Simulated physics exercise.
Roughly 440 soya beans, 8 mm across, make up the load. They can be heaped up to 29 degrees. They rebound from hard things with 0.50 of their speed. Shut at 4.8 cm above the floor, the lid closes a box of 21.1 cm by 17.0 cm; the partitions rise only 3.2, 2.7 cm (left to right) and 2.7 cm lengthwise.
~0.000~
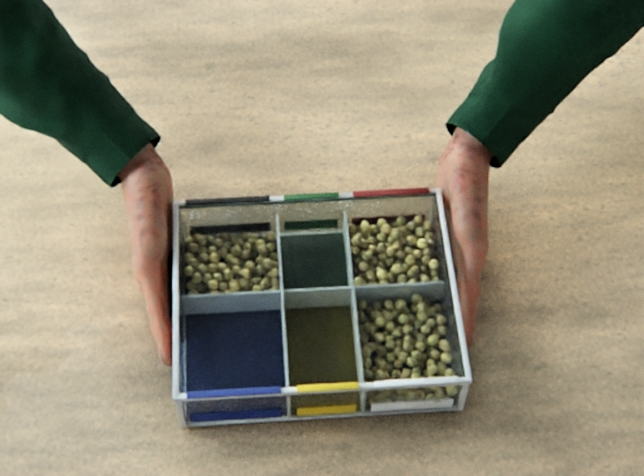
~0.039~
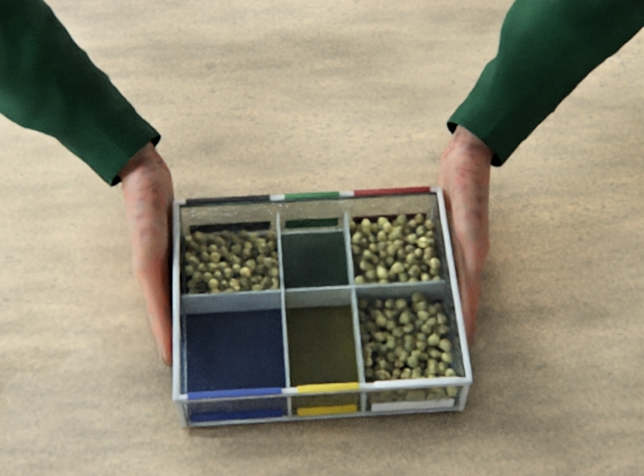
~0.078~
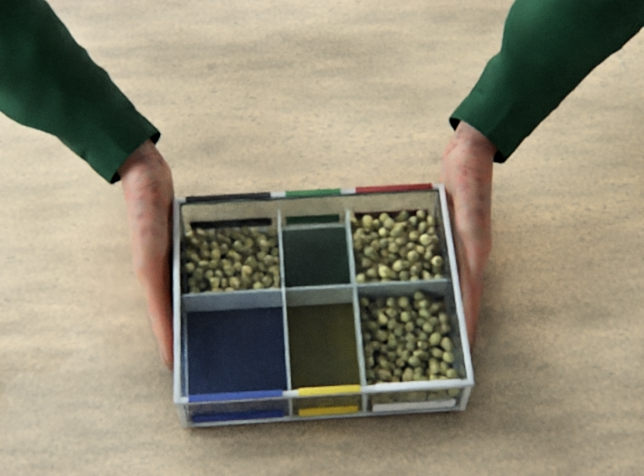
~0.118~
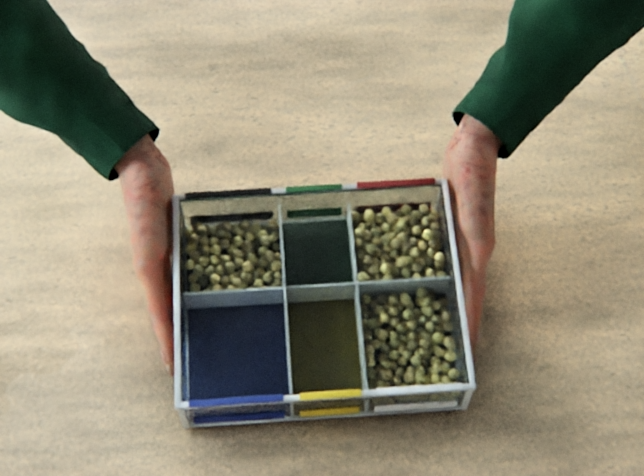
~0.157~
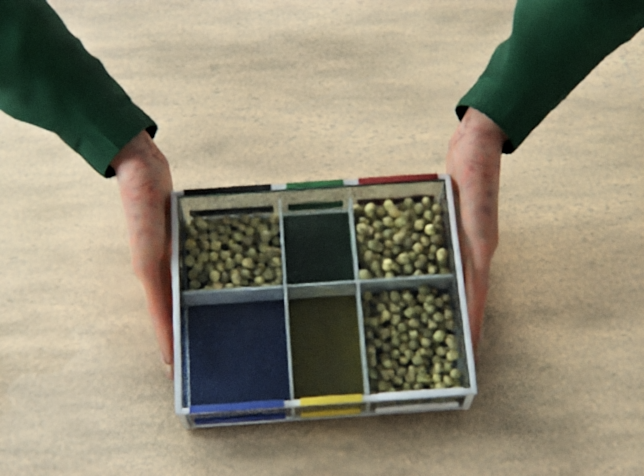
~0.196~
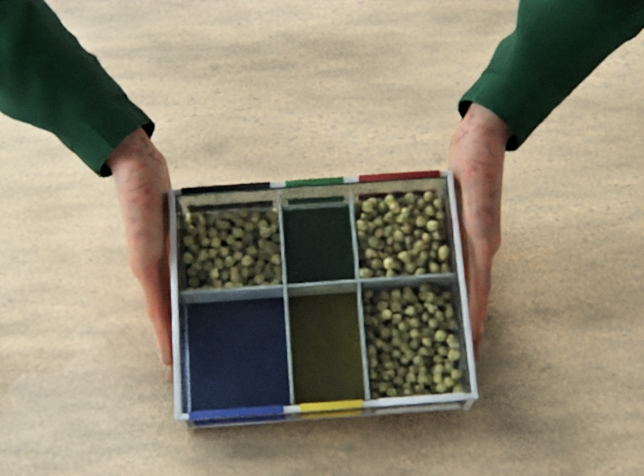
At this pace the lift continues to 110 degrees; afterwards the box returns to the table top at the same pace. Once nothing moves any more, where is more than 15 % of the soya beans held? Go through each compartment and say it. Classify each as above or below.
Classification: Red below, blue above, green below, yellow above, white above, black below.
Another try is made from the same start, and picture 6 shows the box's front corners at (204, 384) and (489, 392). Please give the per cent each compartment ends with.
Red 20, blue 0, green 0, yellow 5, white 65, black 5.
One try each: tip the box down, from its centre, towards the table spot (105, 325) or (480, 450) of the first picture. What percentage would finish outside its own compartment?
First try: About 75 percent; second try: About 45 percent.
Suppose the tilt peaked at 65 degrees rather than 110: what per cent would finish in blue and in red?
The blue compartment would get 5 per cent and the red one 25 per cent.
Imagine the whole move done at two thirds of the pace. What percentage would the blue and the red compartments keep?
Then the blue compartment would hold 30 per cent and the red one 0 per cent.
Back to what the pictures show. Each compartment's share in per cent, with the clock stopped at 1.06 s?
Red 15; blue 15; green 0; yellow 10; white 45; black 10.
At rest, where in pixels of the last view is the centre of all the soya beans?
Approximately (359, 381) in the last picture.
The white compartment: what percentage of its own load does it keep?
That comes out at about 90 percent.
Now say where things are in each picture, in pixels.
In the first frame, box tilt 0 degrees, front corners at (179, 395) and (466, 378); red 40 %, white 30 %, black 30 %.
In the second frame, box tilt 1 degrees, front corners at (180, 396) and (466, 379).
In the third frame, box tilt 3 degrees, front corners at (180, 399) and (468, 381).
In the fourth frame, box tilt 7 degrees, front corners at (181, 403) and (470, 384), lowest corner left front.
In the fifth frame, box tilt 11 degrees, front corners at (182, 409) and (471, 389), lowest corner left front.
In the sixth frame, box tilt 16 degrees, front corners at (181, 415) and (472, 394), lowest corner left front; red 40 %, white 30 %, black 30 %. Its pace works out near 115 degrees a second.
After 1.06 s, tilt 110 degrees; red 15 %, blue 15 %, yellow 10 %, white 45 %, black 10 %.
After 1.64 s, tilt 49 degrees; blue 30 %, yellow 20 %, white 50 %.
After 2.27 s, tilt 0 degrees; blue 30 %, yellow 20 %, white 45 %.
In the end, at 2.9 s, red 0 %, blue 30 %, green 0 %, yellow 20 %, white 45 %, black 0 %.
